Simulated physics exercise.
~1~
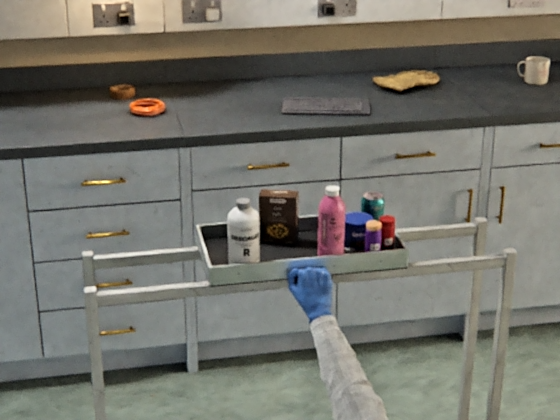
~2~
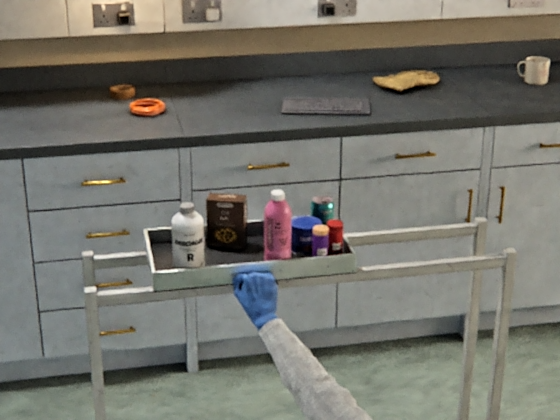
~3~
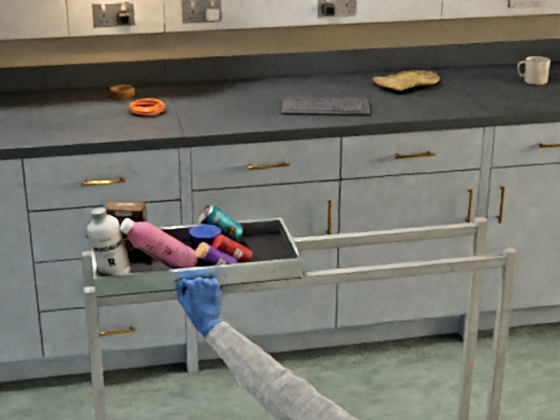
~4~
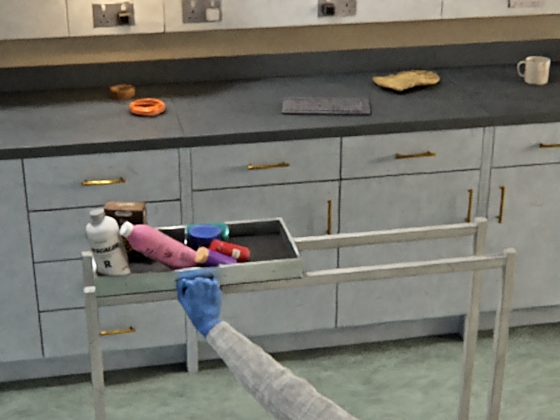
Gloved hand shoving a tray of containers left along metal rails, the pink bottle and several smaller containers ending up toppled.
